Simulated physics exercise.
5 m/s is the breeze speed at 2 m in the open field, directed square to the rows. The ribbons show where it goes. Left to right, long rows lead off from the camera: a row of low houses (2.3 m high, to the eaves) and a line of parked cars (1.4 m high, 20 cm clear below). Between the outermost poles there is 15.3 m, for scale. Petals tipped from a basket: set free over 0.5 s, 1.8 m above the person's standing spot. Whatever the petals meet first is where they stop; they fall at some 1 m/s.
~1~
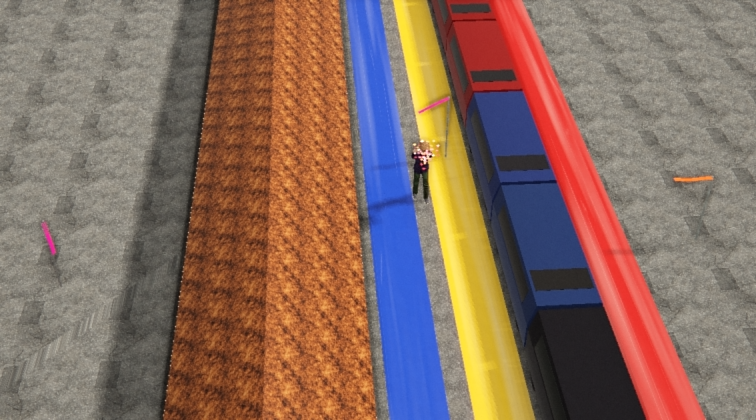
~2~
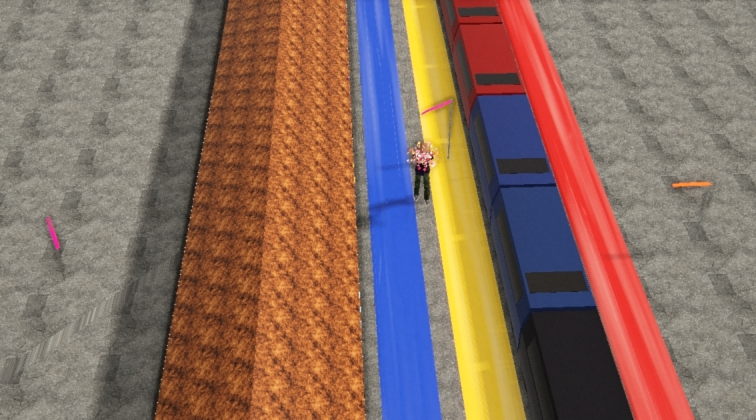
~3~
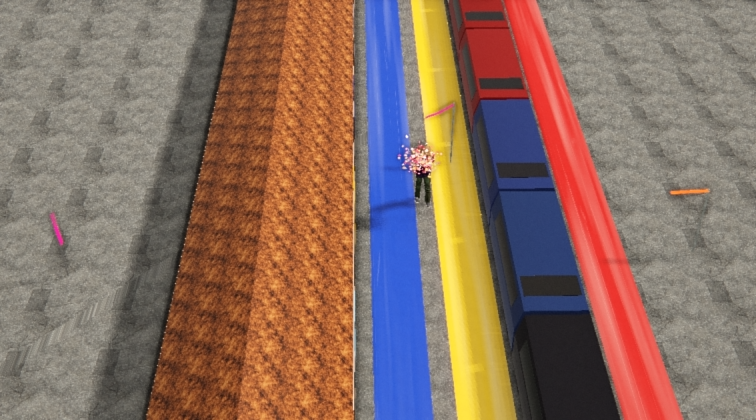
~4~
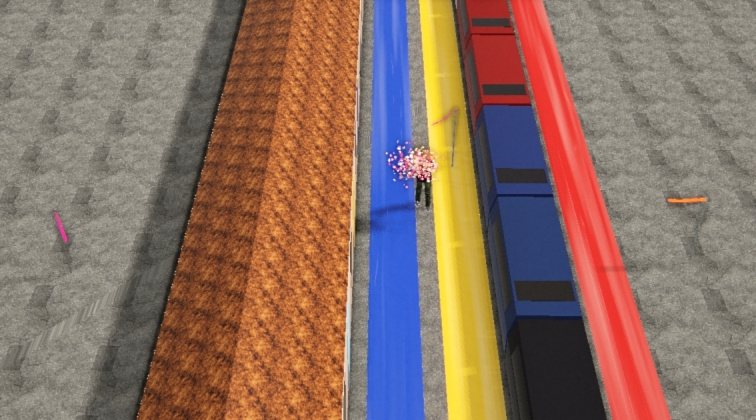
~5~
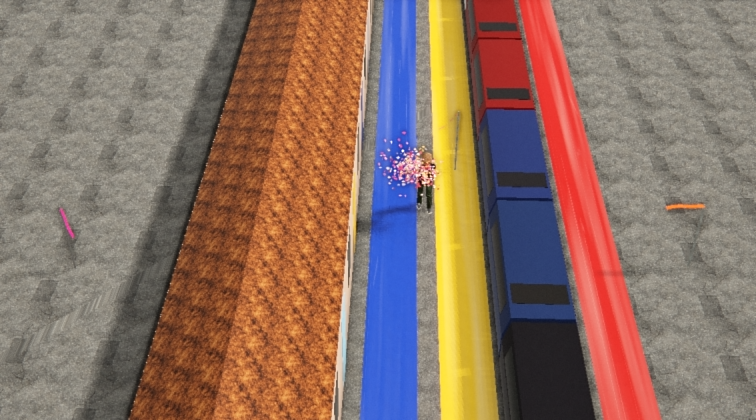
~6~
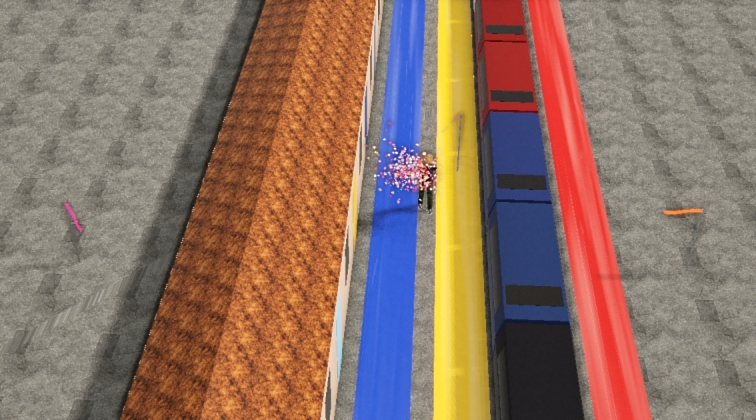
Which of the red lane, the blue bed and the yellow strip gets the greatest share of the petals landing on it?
The blue one.
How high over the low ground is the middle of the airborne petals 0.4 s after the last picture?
Middle height: Approx. 1.2 m.
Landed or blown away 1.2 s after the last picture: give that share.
Roughly 20 per cent by then.
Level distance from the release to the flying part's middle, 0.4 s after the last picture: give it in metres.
My estimate would be some 0.5 metres.
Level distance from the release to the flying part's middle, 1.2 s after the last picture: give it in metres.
I'd put it near 0.5 metres.
Then, 0.4 s after the last picture, 99 % is in the air or yet to come; 0 % lies on the blue bed, 0 % on the red lane and 0 % on the yellow strip; the middle of what still flies is 1.3 m above the low ground, near (401, 181).
Then, 1.2 s after the last picture, 82 % is in the air or yet to come; 9 % lies on the blue bed, 0 % on the red lane and 0 % on the yellow strip; the middle of what still flies is 0.7 m above the low ground, near (405, 200).
Then, 2.7 s after the last picture, 19 % is in the air or yet to come; 36 % lies on the blue bed, 0 % on the red lane and 3 % on the yellow strip; the middle of what still flies is 0.6 m above the low ground, near (427, 205).
Then, 7.2 s after the last picture, 3 % is in the air or yet to come; 37 % lies on the blue bed, 0 % on the red lane and 6 % on the yellow strip.
Then, 44.2 s after the last picture, 0 % is in the air or yet to come; 37 % lies on the blue bed, 0 % on the red lane and 7 % on the yellow strip.
